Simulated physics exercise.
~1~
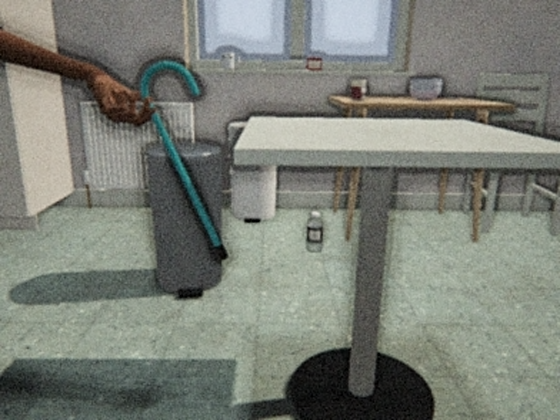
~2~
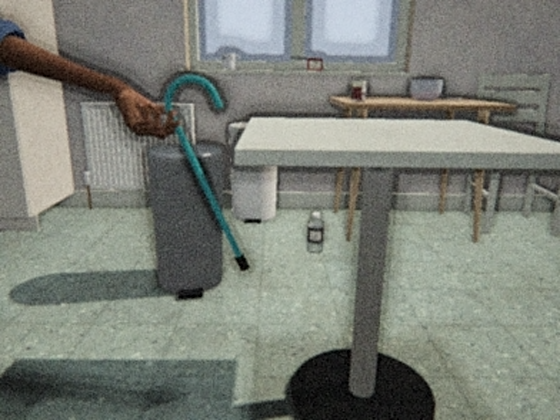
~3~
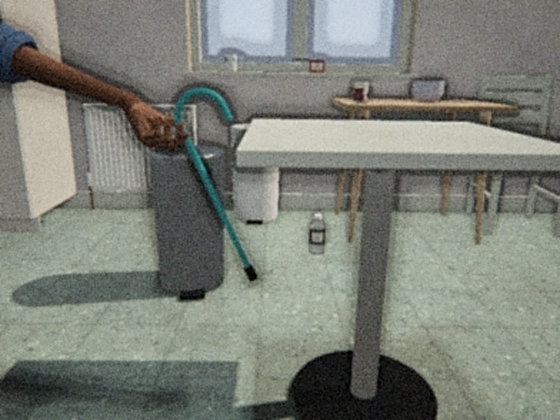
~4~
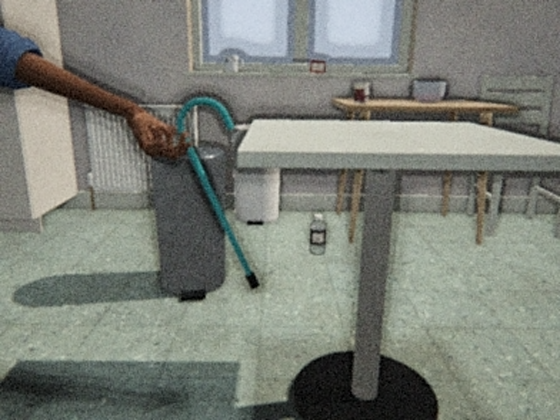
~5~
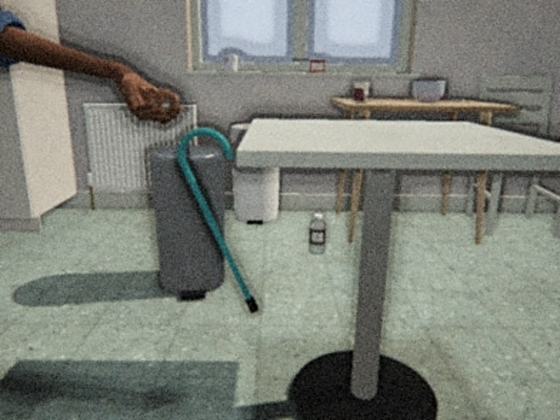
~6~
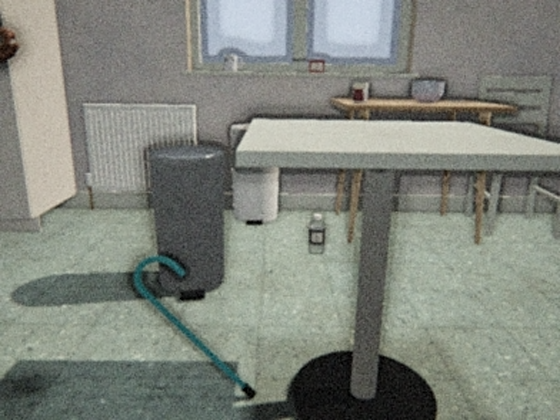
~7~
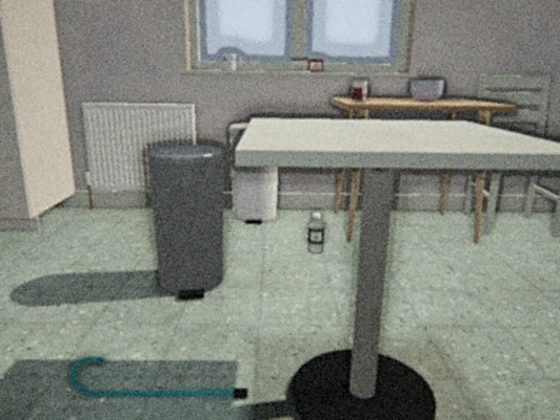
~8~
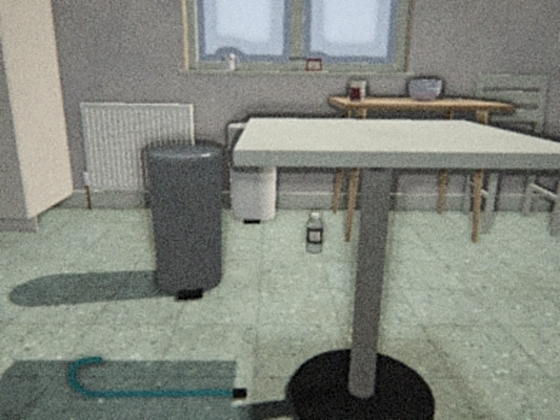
Turquoise cane held against the end of a small table by a hand, then released, slipping off and dropping flat onto the floor.
